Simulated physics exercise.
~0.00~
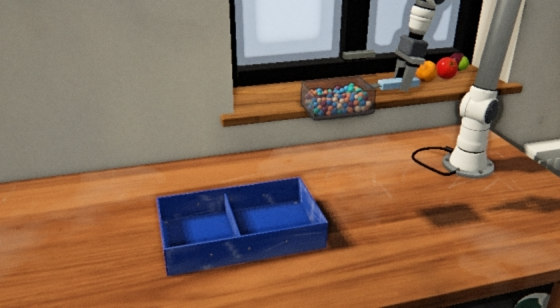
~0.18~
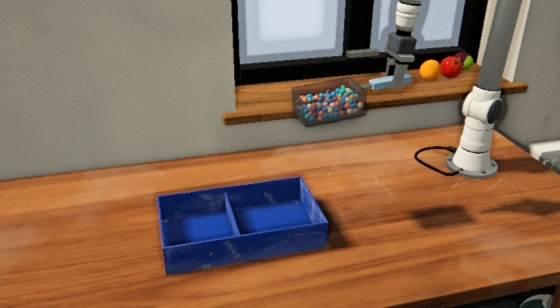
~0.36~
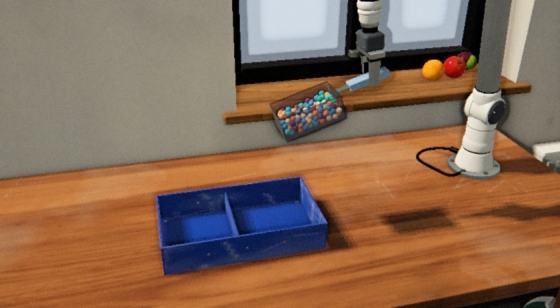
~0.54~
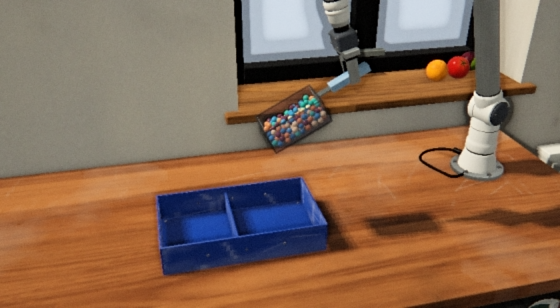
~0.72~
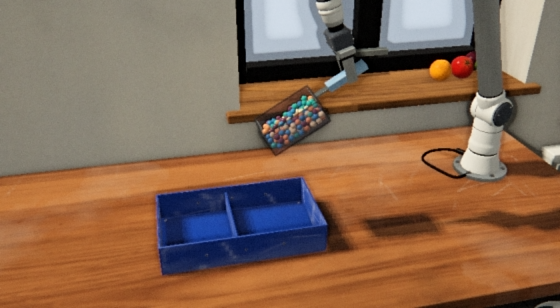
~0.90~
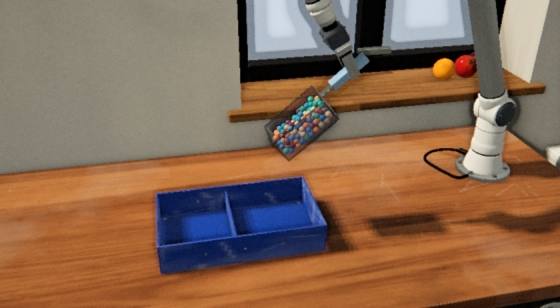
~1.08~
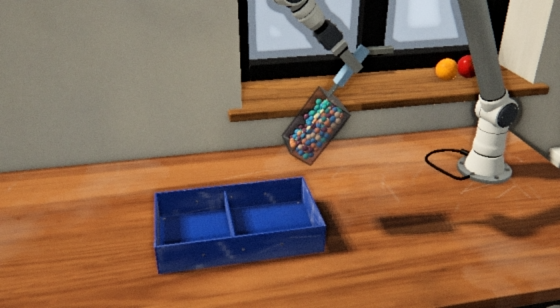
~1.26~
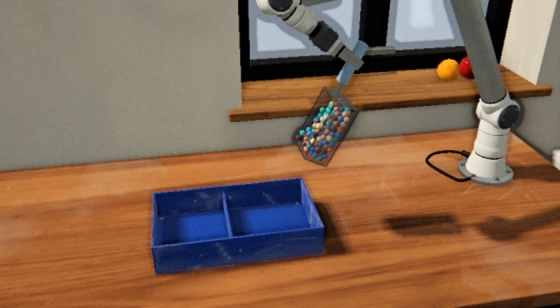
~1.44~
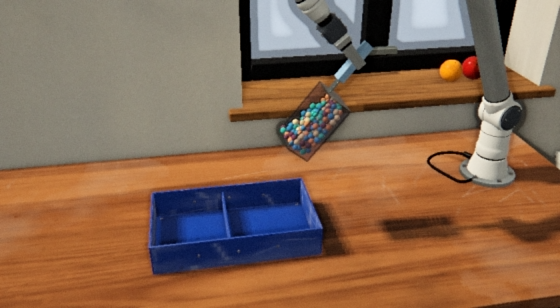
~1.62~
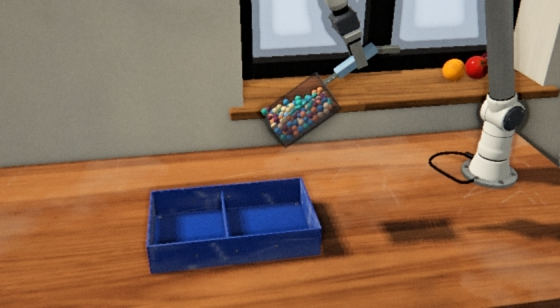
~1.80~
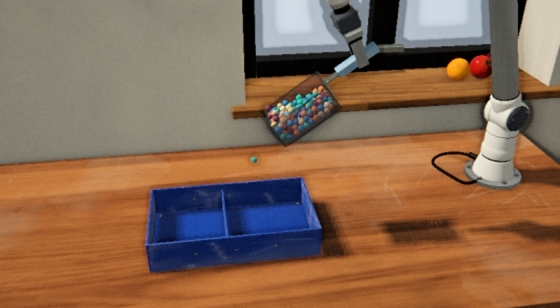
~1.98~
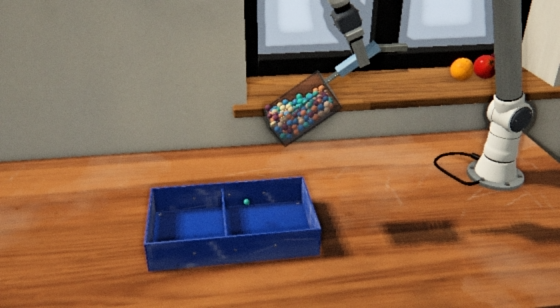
On a wooden table by a window, a robot arm carries a clear box of colourful round sweets left towards a blue divided crate, tips it steeply, then partly levels it, and a single sweet drops into the crate's right-hand part while the rest stay in the box.
